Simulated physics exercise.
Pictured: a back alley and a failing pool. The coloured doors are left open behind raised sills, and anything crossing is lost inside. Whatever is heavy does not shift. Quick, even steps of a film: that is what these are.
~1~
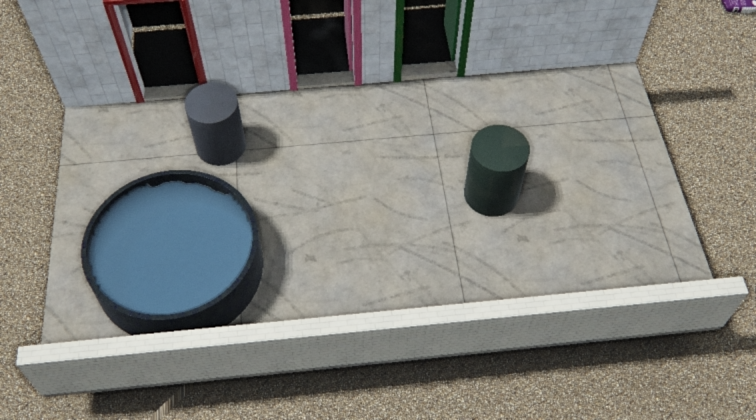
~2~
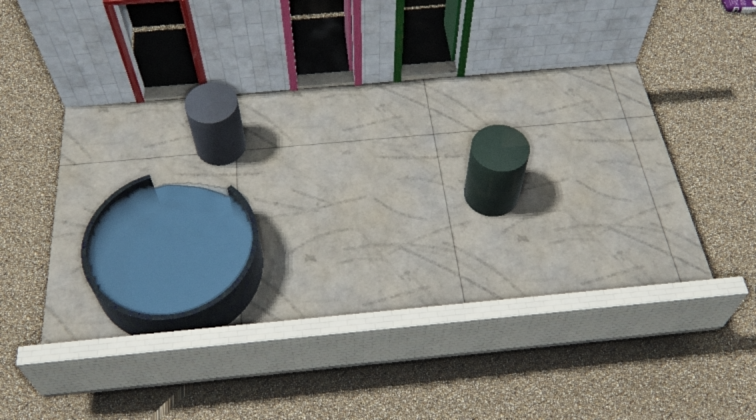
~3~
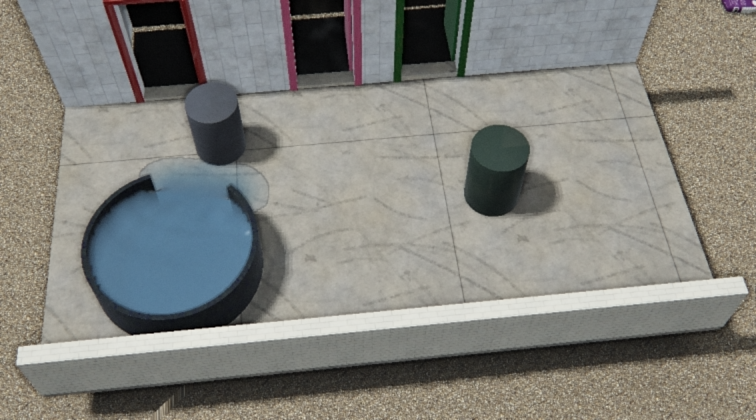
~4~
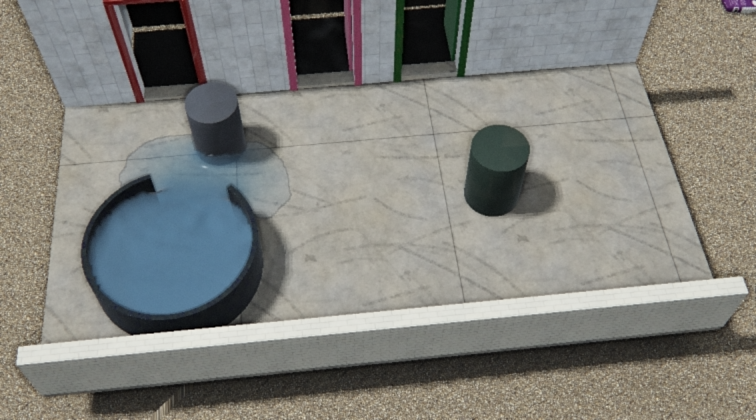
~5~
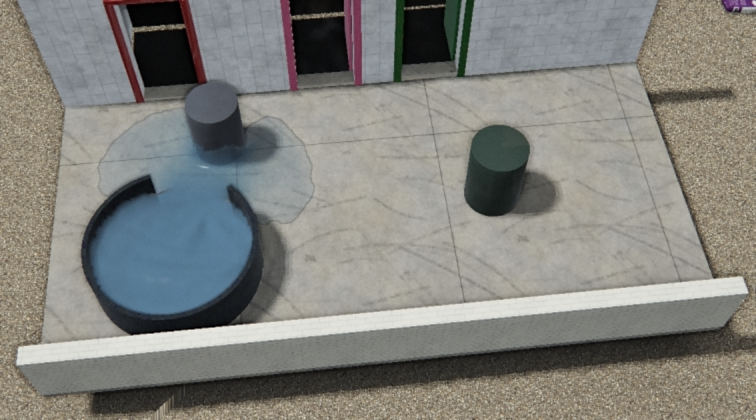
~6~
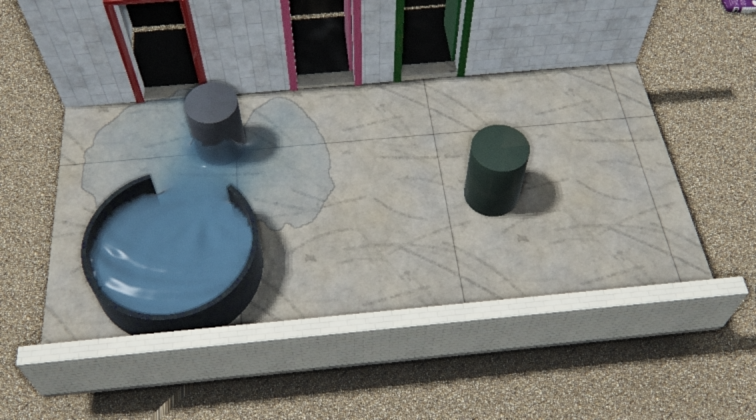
Back alley with coloured doorways, a round pool's far side opening and water spreading across the paving around a grey cylinder.
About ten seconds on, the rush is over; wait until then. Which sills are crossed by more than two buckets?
In the end red door: Exceeds it; pink door: Exceeds it; green door: Does not exceed it.
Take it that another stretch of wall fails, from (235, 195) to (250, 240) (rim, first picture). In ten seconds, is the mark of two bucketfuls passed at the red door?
Result - the red door misses the line.
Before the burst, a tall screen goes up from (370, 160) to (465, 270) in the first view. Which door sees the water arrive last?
I'd pick the green door.
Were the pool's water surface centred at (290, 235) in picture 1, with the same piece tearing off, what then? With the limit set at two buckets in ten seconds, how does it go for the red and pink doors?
Result - red undershoots, pink overshoots.
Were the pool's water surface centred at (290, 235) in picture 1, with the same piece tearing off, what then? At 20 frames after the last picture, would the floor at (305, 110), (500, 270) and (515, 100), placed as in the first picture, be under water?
Result: Inundated; spared; inundated.
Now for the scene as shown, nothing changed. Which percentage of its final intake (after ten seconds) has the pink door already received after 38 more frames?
About 100 per cent.
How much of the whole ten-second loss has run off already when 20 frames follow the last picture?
About 40 per cent.
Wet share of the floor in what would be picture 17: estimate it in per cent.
That should be about 35 %.
A moment on, water covers 20 % of the floor; the red door over two buckets in, the pink door under two buckets in, the green door not reached.
Next, water covers 35 % of the floor; the red door far over two buckets in, the pink door over two buckets in, the green door wet at the sill, nothing in.
Then, water covers 50 % of the floor; the red door far over two buckets in, the pink door over two buckets in, the green door wet at the sill, nothing in.
Later, water covers 60 % of the floor; the red door far over two buckets in, the pink door over two buckets in, the green door wet at the sill, nothing in.
In the end, water covers 70 % of the floor; the red door far over two buckets in, the pink door over two buckets in, the green door wet at the sill, nothing in.
